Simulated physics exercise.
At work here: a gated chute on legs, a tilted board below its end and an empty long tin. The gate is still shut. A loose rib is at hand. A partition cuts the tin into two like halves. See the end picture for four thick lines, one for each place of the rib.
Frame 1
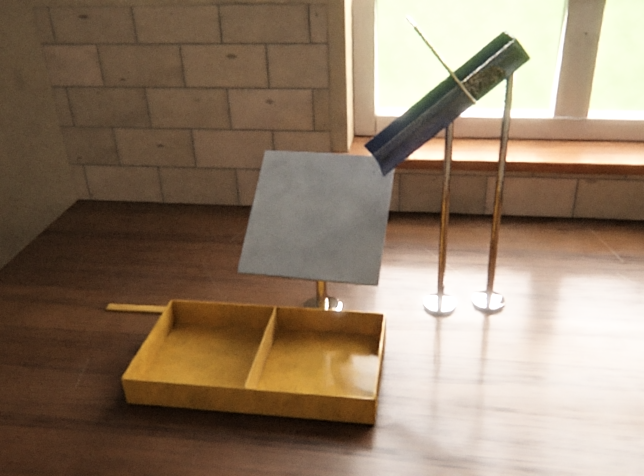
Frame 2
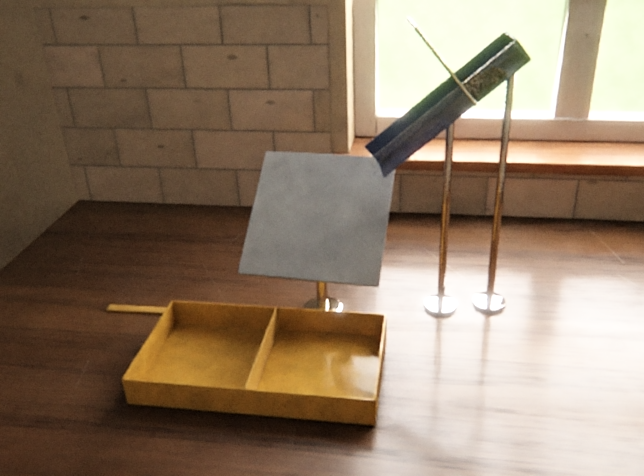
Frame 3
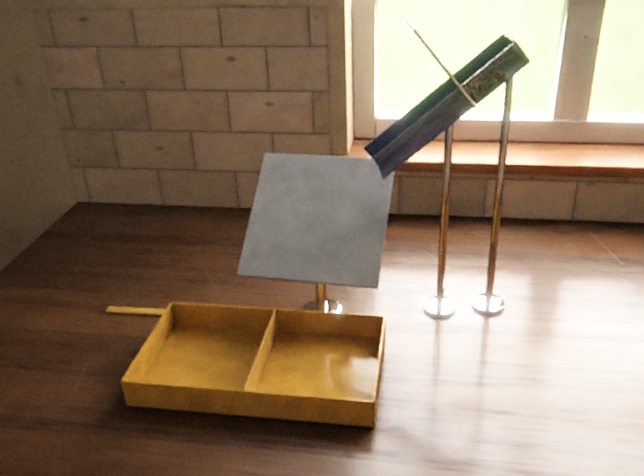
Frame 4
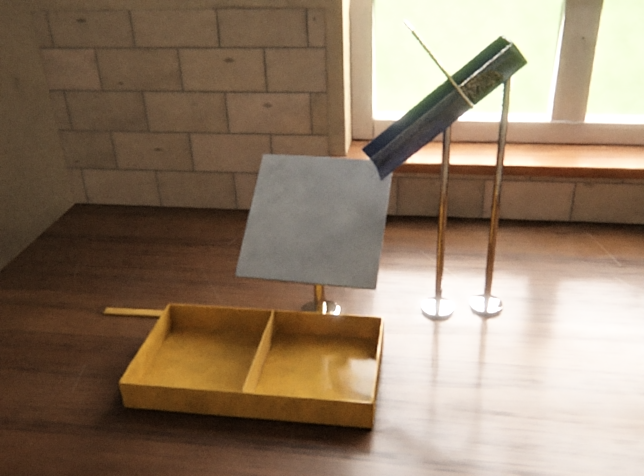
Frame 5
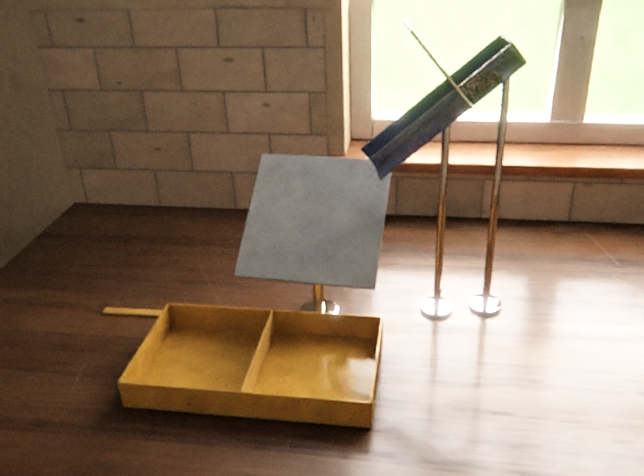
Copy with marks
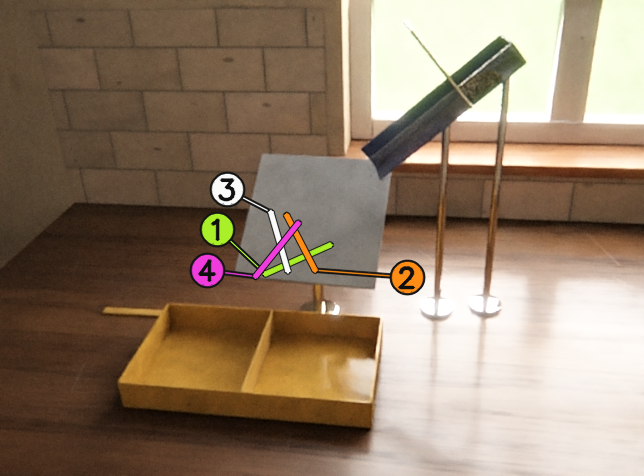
On a wooden tabletop by a window, a raised dark chute, a tilted grey board and a divided yellow tray standing still.
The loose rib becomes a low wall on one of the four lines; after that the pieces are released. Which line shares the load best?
I would pick line 4.
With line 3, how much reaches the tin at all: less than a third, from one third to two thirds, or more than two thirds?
Line 3 gives more than two thirds.
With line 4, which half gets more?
The left half.
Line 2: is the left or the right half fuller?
The right half.
On the marked copy, line 1 from (330, 244) to (265, 273); line 2 from (286, 215) to (315, 270); line 3 from (270, 212) to (287, 270); line 4 from (298, 223) to (255, 276).
Choosing 1, of what is caught, nearly all in the left half, a small part in the right.
Choosing 2, of what is caught, none in the left half, all in the right.
Choosing 3, of what is caught, a small part in the left half, nearly all in the right.
Choosing 4, of what is caught, about two thirds in the left half, about a third in the right.
